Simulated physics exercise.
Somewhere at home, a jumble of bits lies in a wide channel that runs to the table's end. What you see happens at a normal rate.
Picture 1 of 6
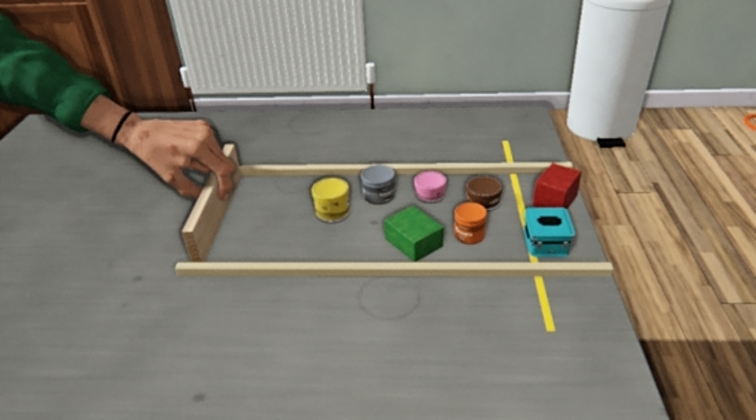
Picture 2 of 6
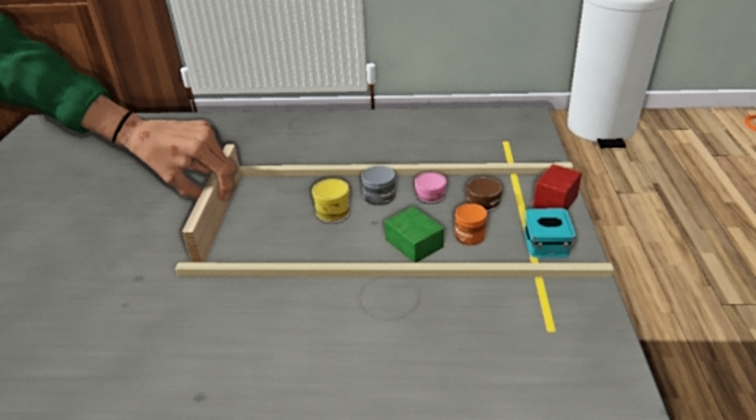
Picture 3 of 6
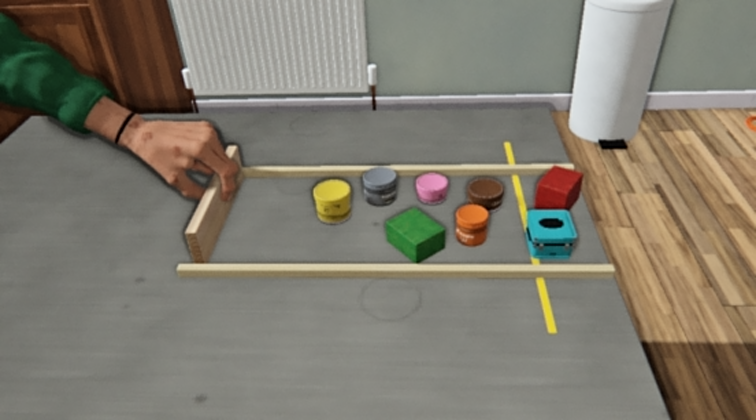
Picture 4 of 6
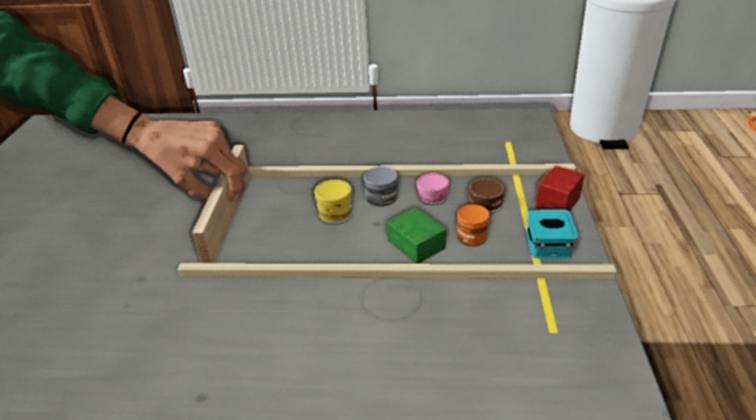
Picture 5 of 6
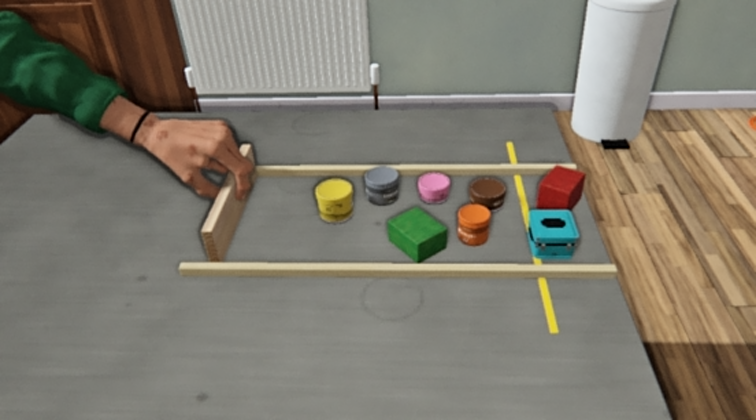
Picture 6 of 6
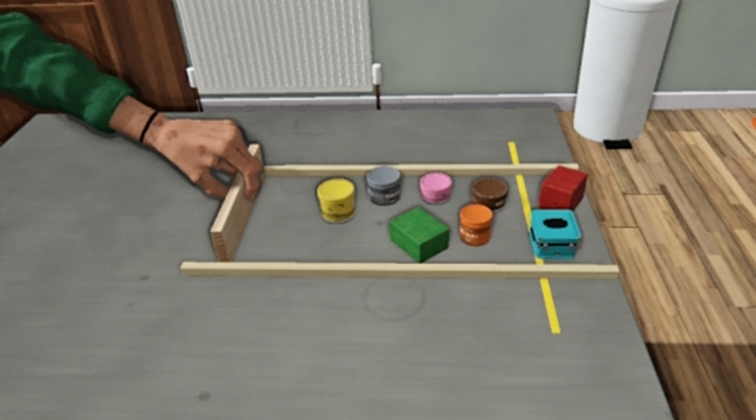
A hand slides a wooden board slightly right toward the still tubs and blocks.
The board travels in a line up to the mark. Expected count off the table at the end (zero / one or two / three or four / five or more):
Expected count: One or two.
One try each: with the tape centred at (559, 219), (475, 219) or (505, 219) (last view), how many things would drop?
The counts come to 4, then 0, then 0.
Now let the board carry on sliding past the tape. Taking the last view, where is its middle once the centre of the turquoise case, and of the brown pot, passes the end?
Roughly (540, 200); for the second one, roughly (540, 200).
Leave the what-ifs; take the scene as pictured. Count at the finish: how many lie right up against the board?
Contact count: 3.
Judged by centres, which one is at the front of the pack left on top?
Closest in the end is the turquoise case.
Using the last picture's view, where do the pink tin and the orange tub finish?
Near (570, 179) and (560, 219).
Soon after, none off yet; red block at rest near (563, 191); turquoise case at rest near (553, 235); brown pot at rest near (489, 195).
Then, none off yet; red block at rest near (563, 191); turquoise case at rest near (553, 235); brown pot moved about its own width near (518, 199).
At rest, the number that fall off is one or two; fallen, red block.
